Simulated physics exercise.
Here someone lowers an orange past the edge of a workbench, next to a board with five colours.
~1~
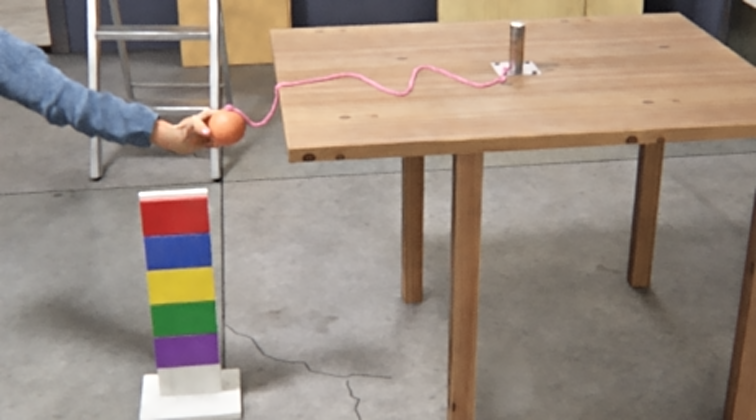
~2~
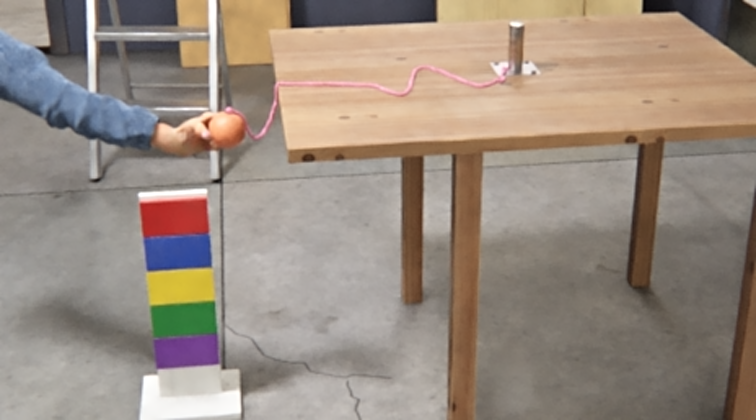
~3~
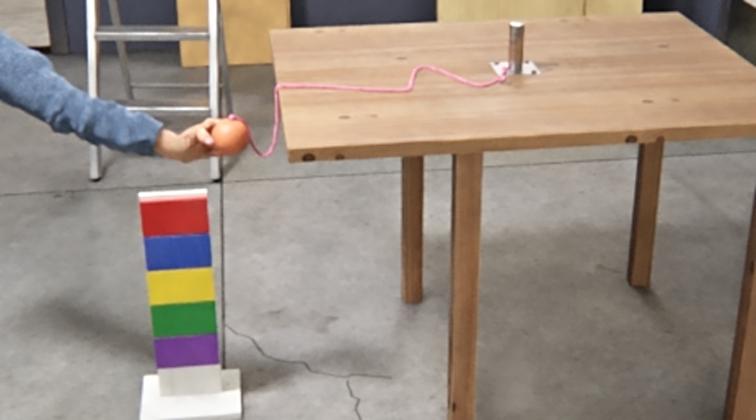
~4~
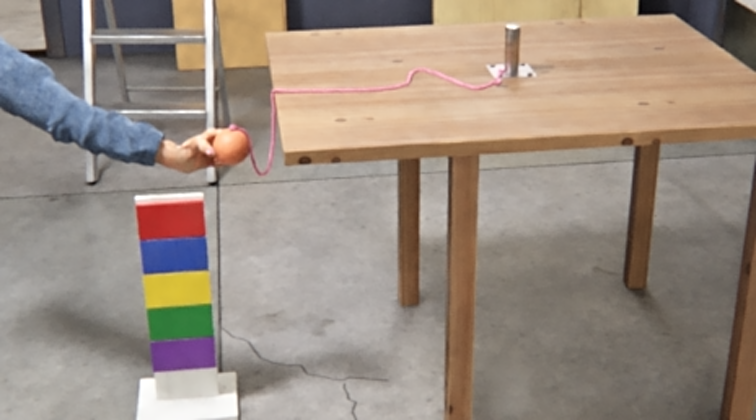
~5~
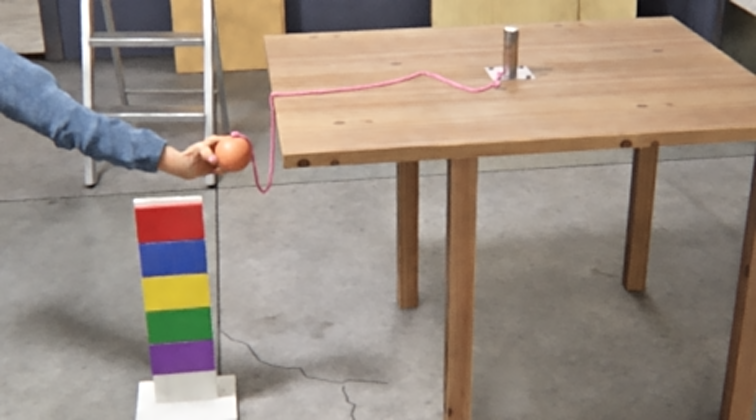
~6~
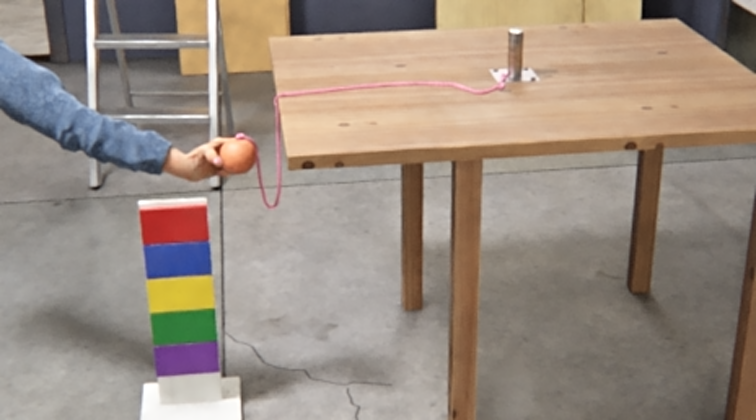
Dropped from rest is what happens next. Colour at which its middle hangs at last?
The purple one.
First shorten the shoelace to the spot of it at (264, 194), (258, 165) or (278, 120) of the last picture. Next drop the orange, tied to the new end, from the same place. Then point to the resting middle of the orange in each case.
In order, roughly (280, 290), (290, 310) and (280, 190).
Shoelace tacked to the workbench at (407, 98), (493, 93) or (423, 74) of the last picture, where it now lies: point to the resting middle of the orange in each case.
The three spots are (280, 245), (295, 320) and (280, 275), in that order.
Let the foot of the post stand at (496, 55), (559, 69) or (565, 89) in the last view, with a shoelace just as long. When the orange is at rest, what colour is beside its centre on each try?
Taking them in turn: Purple; green; green.
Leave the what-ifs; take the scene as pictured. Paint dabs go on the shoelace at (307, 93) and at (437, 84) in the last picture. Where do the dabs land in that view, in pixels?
First: (278, 121). Second: (385, 85).
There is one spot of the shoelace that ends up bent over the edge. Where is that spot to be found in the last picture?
(331, 90).
Soon after, orange near (253, 358); level with purple.
After that, orange near (316, 322); level with purple.
And then, orange near (272, 346); level with purple.
In the end, orange near (298, 344); level with purple. Its centre hangs level with the purple band.
